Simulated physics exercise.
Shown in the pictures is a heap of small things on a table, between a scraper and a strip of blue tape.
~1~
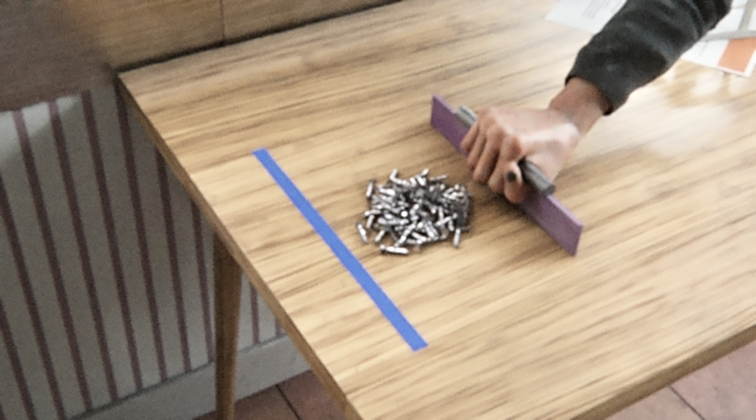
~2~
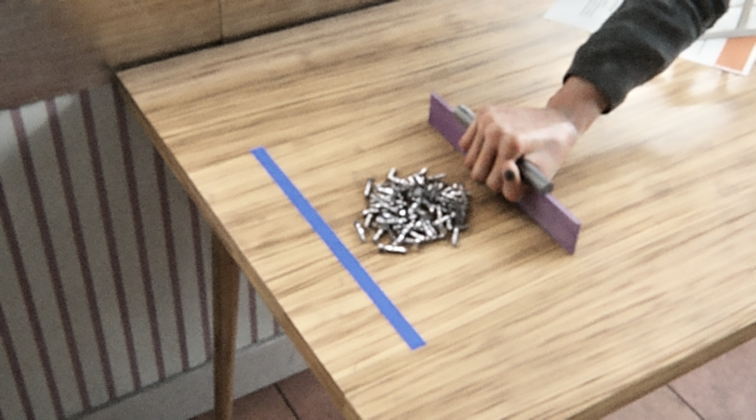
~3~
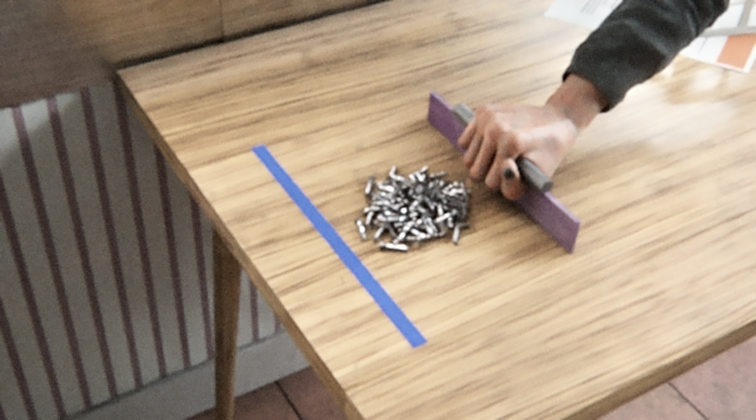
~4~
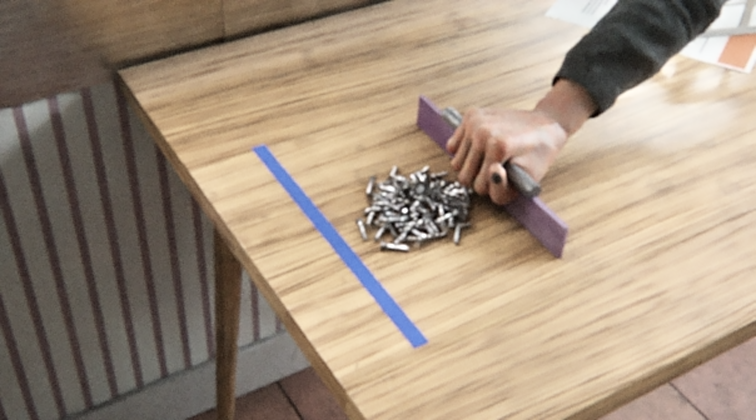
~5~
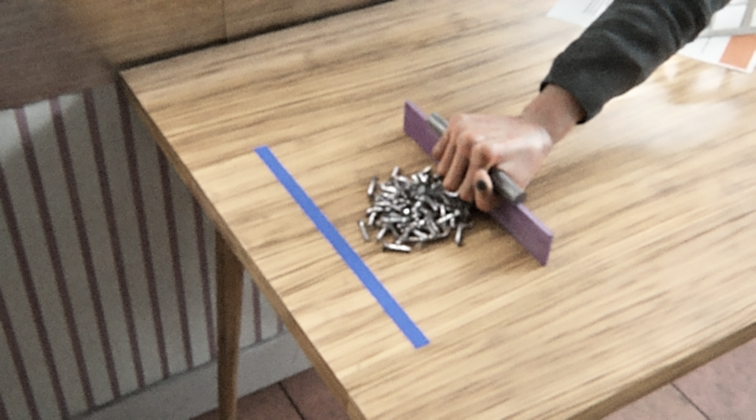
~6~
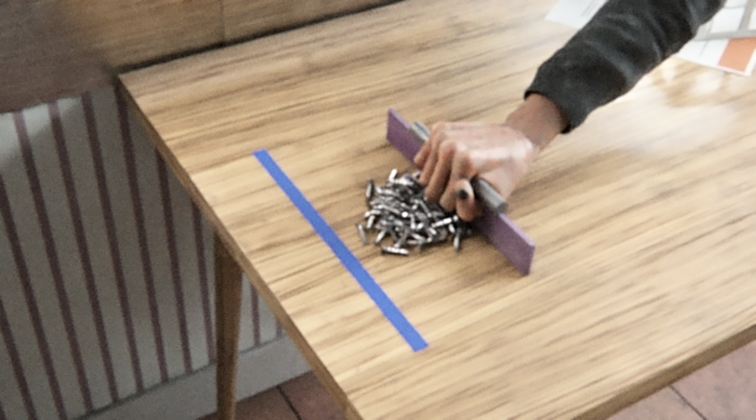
Hand holding a purple scraper still, then sliding it left against a heap of small metal pieces near blue tape on a wooden table.
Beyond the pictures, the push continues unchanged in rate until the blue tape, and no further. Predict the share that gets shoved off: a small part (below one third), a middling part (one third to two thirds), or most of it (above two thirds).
It will be a small part, below one third.
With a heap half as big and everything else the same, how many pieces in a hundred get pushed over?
It comes to 0 per cent or so.
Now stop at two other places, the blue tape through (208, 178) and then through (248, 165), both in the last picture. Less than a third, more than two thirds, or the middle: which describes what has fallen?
For the first place it's over two thirds, and for the second it's under a third.
Just after the last frame, scraper still moving, near (392, 193); heap all on the table, its front near (326, 253).
A moment on, scraper stopped at the blue tape; heap all on the table, its front near (254, 264).
When it is over, scraper stopped at the blue tape; heap all on the table, its front near (253, 263).
